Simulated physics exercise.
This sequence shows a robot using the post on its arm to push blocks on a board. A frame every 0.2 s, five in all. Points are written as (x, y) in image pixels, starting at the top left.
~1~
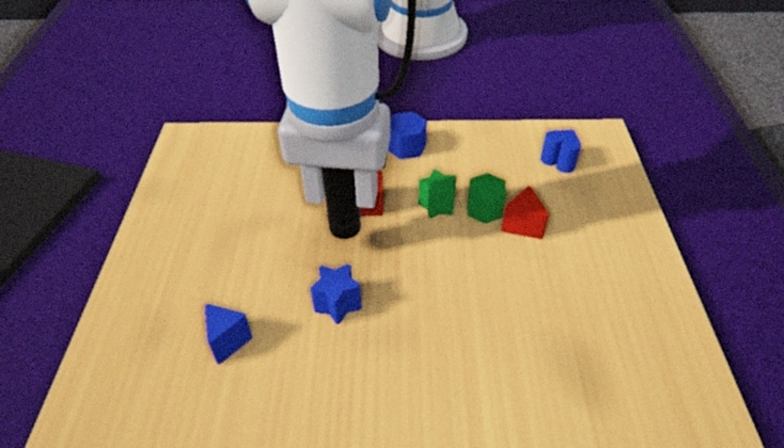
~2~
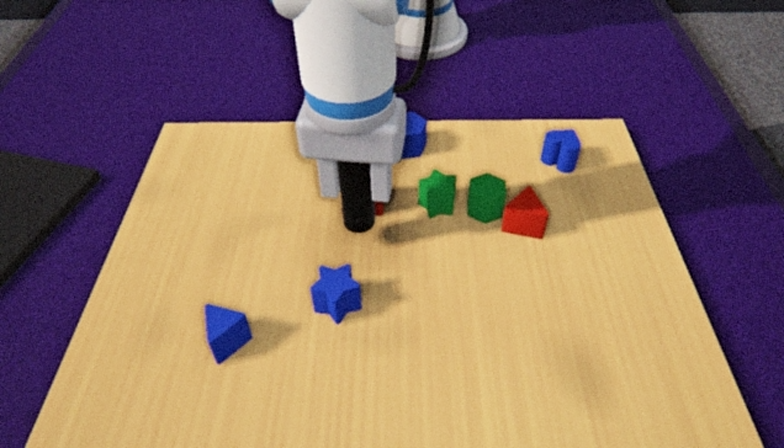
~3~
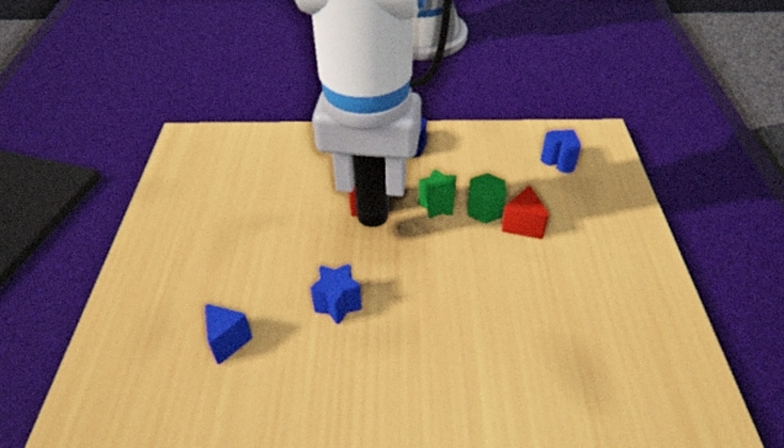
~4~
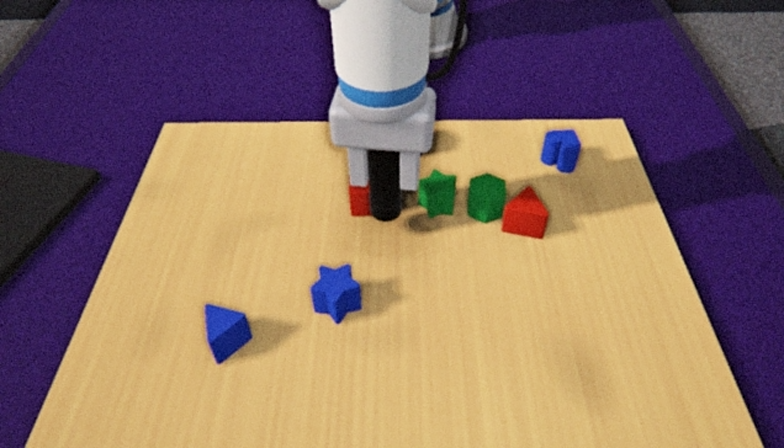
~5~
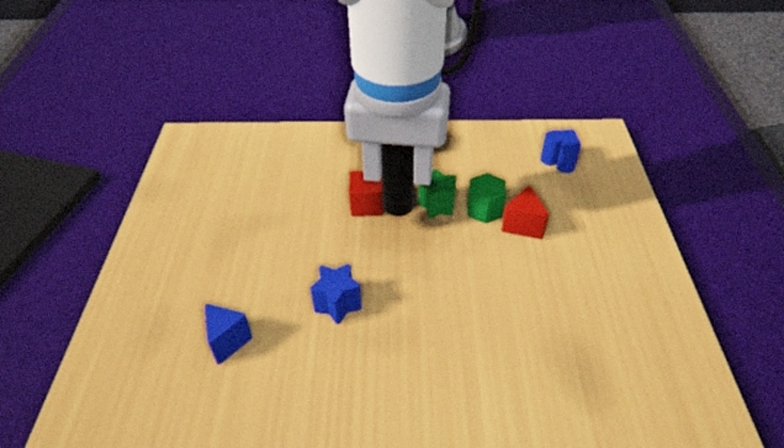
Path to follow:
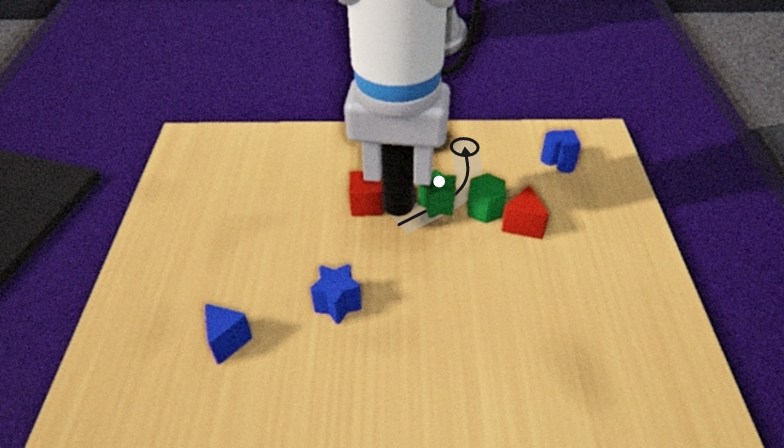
A robot arm with a black post starts in front of a red block on a wooden board scattered with blue, green and red blocks. The post slides right and slightly away from the viewer, uncovering the red block and ending between it and the green star, while the blocks stay still.
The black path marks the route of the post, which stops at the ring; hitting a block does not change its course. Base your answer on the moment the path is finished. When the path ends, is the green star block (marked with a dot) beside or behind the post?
The answer is yes.
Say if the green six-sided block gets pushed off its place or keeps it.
Once the path ends, it is somewhere new.
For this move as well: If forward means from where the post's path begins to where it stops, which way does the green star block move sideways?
Heads right.
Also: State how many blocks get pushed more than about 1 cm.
Looking at the path, I think two of the blocks end up more than 1 cm away.
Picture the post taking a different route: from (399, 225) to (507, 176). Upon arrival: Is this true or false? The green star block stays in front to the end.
Verdict: True.
Drawn move, from (399, 225) by way of (440, 204) and (467, 177) to (465, 147); the dot is on the green star block.
On the path given first. One third of the way, post at (441, 186); green star block at (465, 169); green six-sided block at (499, 184), turned 20° clockwise.
Two thirds of the way, post at (469, 159); green star block at (496, 149), turned 20° clockwise; green six-sided block at (504, 182), turned 45° clockwise.
At the end, post at (466, 129); red square block still; green star block at (498, 146), turned 40° clockwise; green six-sided block at (504, 182), turned 45° clockwise.
